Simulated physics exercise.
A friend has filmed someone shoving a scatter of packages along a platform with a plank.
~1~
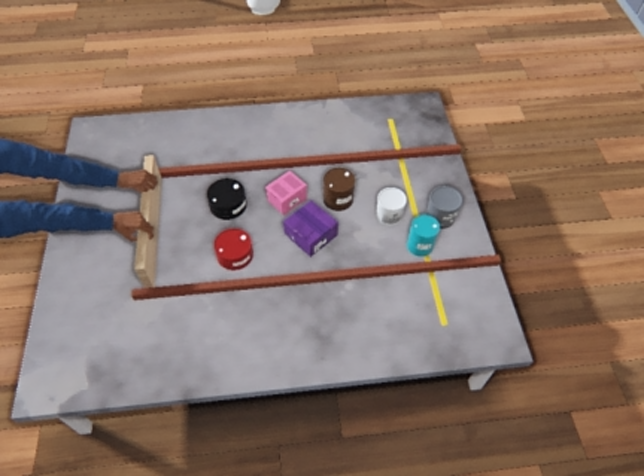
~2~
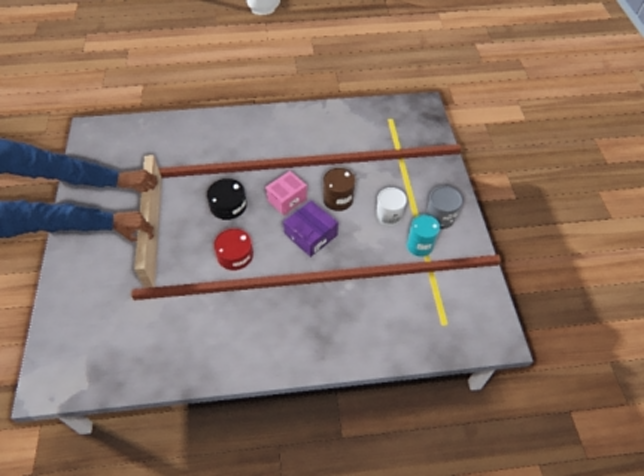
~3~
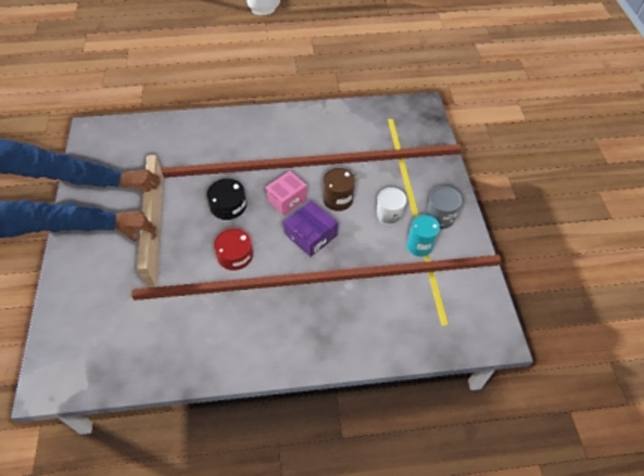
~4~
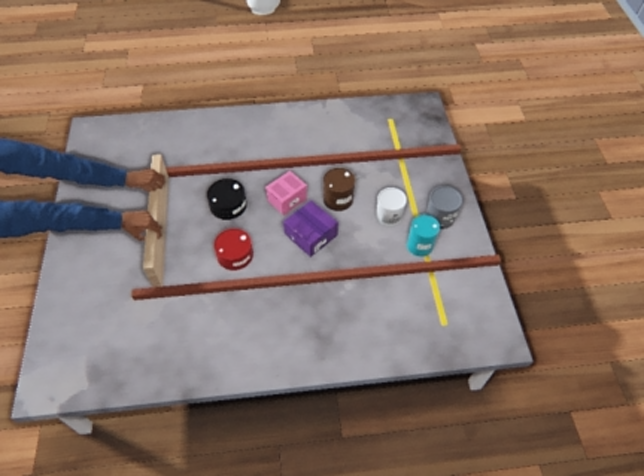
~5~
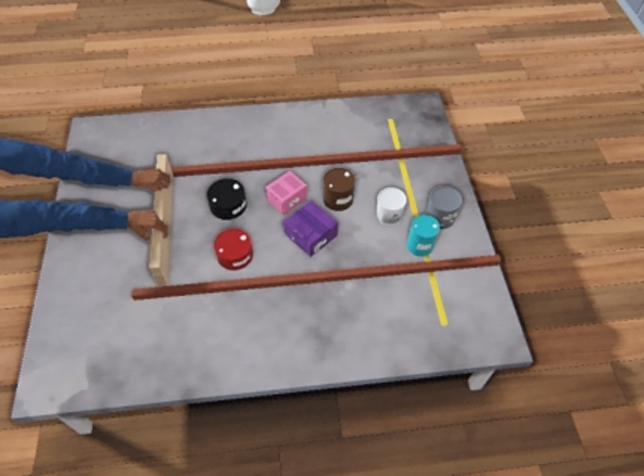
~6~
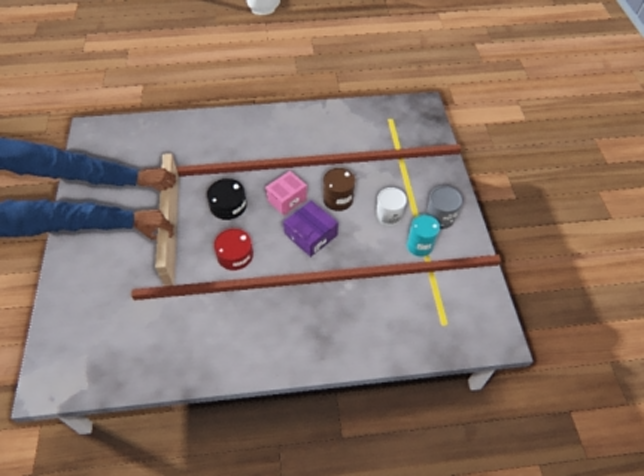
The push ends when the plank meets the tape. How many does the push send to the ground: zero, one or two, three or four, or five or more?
In the end the number that fall off is one or two.
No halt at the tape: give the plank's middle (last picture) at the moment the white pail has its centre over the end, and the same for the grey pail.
About (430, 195), and (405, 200) for the other.
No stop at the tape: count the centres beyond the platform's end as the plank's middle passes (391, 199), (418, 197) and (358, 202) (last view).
Past the end: 0, 2 and 0.
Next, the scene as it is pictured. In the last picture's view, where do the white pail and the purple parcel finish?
About (470, 219), and the other about (448, 198).
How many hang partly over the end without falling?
It comes to 1.
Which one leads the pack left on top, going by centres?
The pink tote.
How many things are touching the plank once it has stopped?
The number is 2.
Early on, none off yet; grey pail at rest near (443, 208); turquoise canister at rest near (423, 236); white pail at rest near (390, 208).
Finally, the number that fall off is one or two; lost, brown canister and grey pail.
